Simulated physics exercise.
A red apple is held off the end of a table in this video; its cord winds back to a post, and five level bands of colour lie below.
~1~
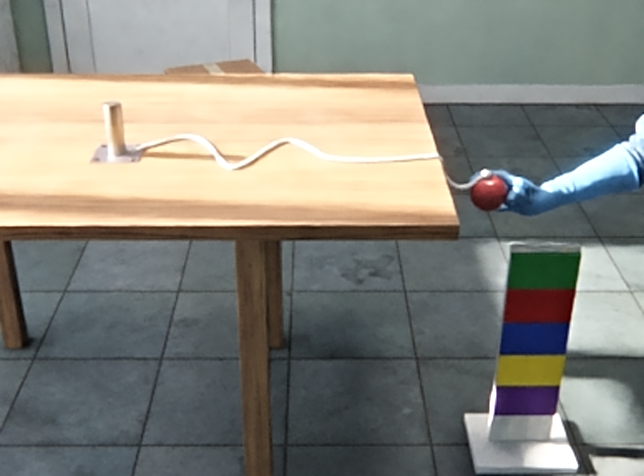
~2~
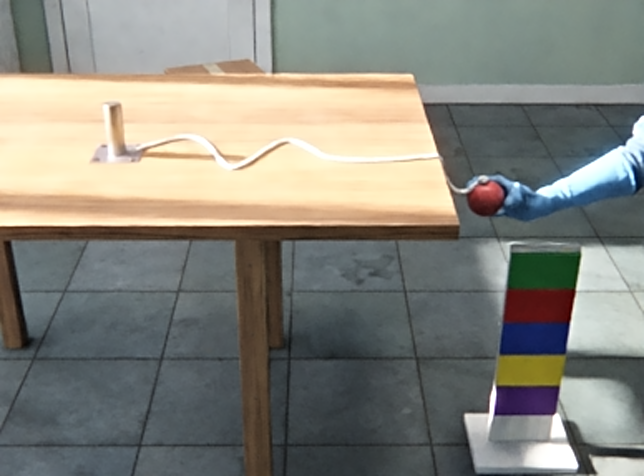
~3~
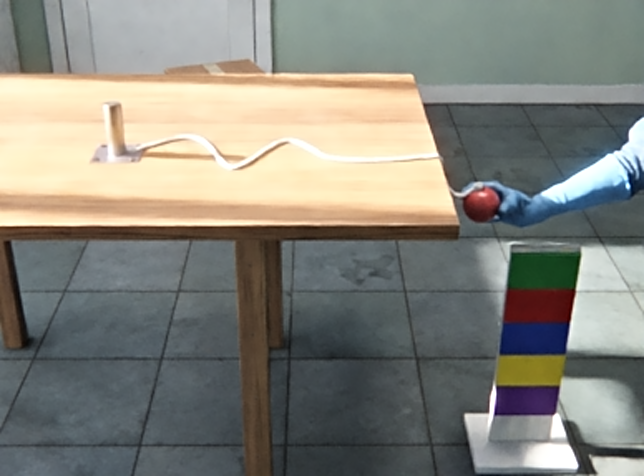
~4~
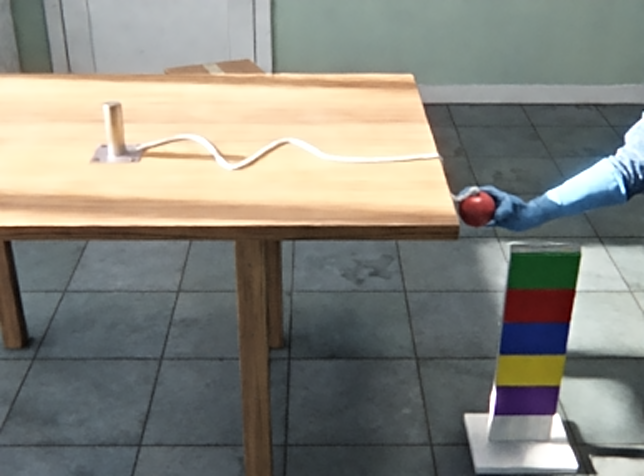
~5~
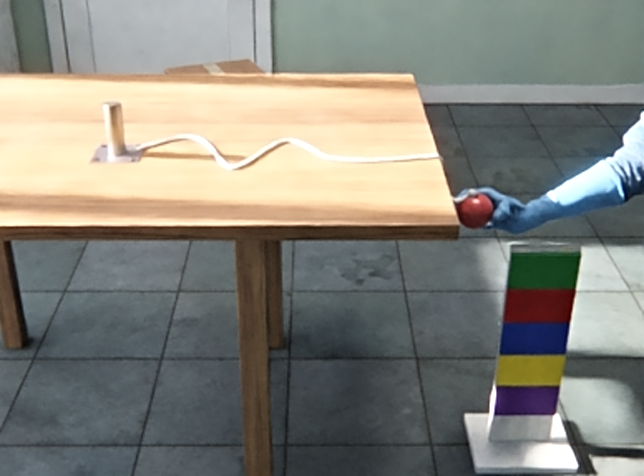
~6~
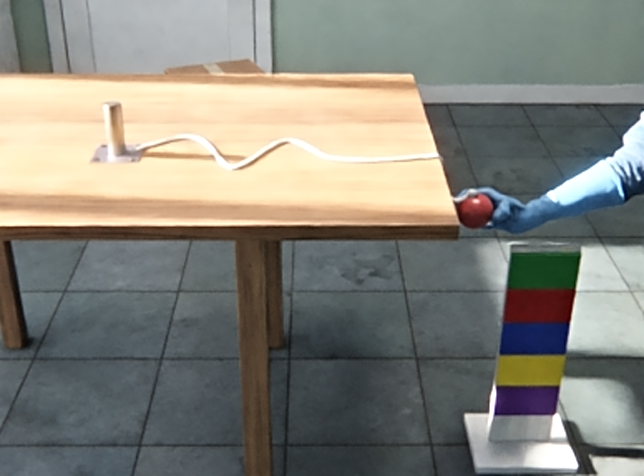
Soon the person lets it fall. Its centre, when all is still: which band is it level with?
It is level with the blue band.
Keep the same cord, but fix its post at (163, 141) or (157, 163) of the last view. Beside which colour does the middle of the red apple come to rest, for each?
Answer, in order: Yellow, yellow.
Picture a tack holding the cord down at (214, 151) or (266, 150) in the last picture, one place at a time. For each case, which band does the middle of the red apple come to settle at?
Note: Try 1 red; try 2 green.
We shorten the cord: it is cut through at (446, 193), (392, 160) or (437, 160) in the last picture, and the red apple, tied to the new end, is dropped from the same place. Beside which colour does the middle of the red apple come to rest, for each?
One at a time, the answers are: Red; no band; green.
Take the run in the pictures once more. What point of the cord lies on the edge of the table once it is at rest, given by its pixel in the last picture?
Pixel (324, 156) or thereabouts.
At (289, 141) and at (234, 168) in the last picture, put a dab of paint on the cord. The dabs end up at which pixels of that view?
First one close to (385, 153), second close to (298, 153).
A little later, apple near (444, 318); level with red.
Next, apple near (413, 336); level with blue.
When it is over, apple near (426, 336); level with blue. Its middle rests at the blue band.
